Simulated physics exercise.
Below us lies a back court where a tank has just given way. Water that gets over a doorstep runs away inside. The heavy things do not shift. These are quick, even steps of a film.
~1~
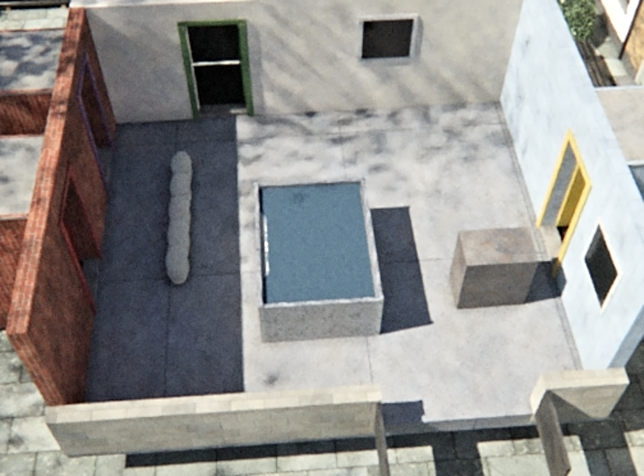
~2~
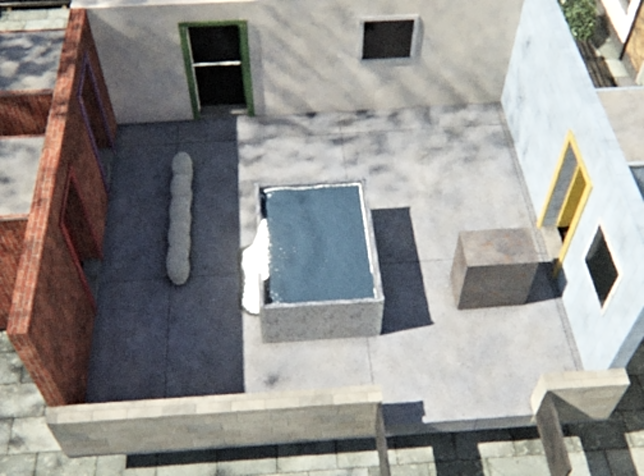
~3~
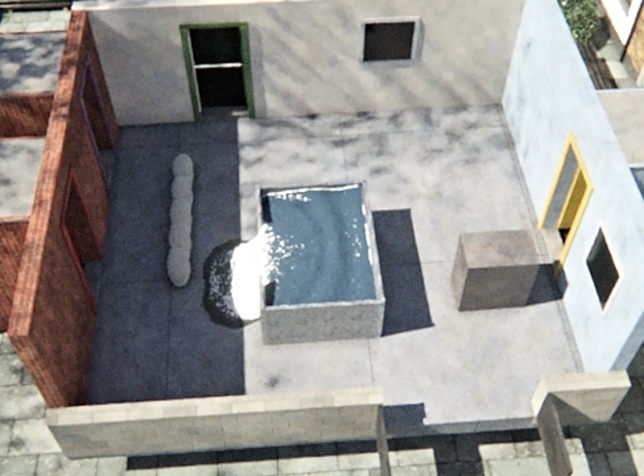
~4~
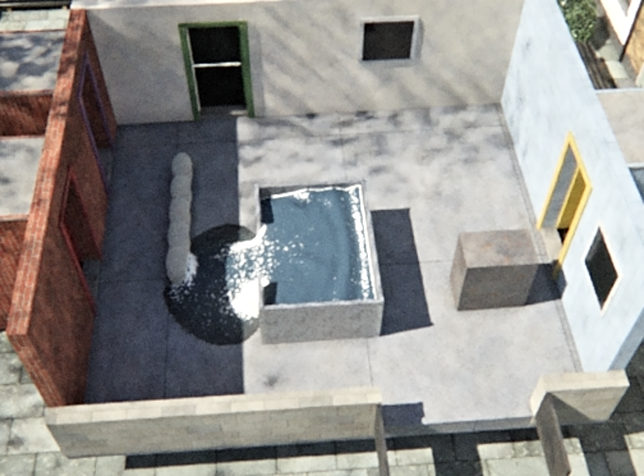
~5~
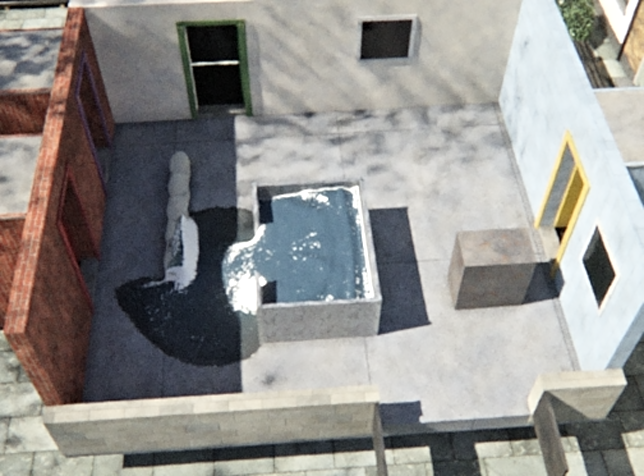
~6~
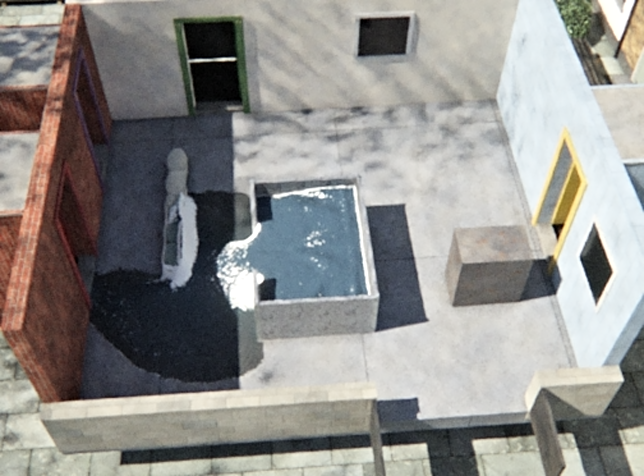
In a walled back court, water bursts from the left side of a rectangular tank and spreads leftward over the paving, meeting a low, lumpy pale barrier, rounding its near end and wetting the ground toward the red brick wall.
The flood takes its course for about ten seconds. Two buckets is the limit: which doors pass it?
In the end: The red door takes more than that; the yellow door stays under that; the purple door stays under that; the green door takes more than that.
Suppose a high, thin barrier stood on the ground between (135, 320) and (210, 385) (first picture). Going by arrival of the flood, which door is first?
The red door.
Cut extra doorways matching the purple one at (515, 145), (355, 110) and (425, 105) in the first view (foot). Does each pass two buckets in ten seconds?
One after the other: Is under, holds, stays under.
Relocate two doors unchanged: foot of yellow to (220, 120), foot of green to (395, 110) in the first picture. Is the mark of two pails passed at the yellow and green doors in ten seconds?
My reading: Yellow is over, green holds.
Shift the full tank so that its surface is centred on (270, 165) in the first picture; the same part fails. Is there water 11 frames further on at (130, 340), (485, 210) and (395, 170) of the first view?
One after the other: Covered, clear, no water.
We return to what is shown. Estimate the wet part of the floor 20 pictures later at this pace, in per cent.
Near 60 in a hundred.
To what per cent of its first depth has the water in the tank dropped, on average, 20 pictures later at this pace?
I make it 32 per cent.
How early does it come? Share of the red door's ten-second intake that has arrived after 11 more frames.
Roughly 65 per cent.
A moment on, water covers 25 % of the floor; the red door over two buckets in, the yellow door not reached, the purple door not reached, the green door not reached.
Next, water covers 35 % of the floor; the red door over two buckets in, the yellow door not reached, the purple door wet at the sill, nothing in, the green door over two buckets in.
Then, water covers 60 % of the floor; the red door far over two buckets in, the yellow door not reached, the purple door wet at the sill, nothing in, the green door far over two buckets in.
Later, water covers 85 % of the floor; the red door far over two buckets in, the yellow door wet at the sill, nothing in, the purple door wet at the sill, nothing in, the green door far over two buckets in.
In the end, water covers 95 % of the floor; the red door far over two buckets in, the yellow door wet at the sill, nothing in, the purple door wet at the sill, nothing in, the green door far over two buckets in.
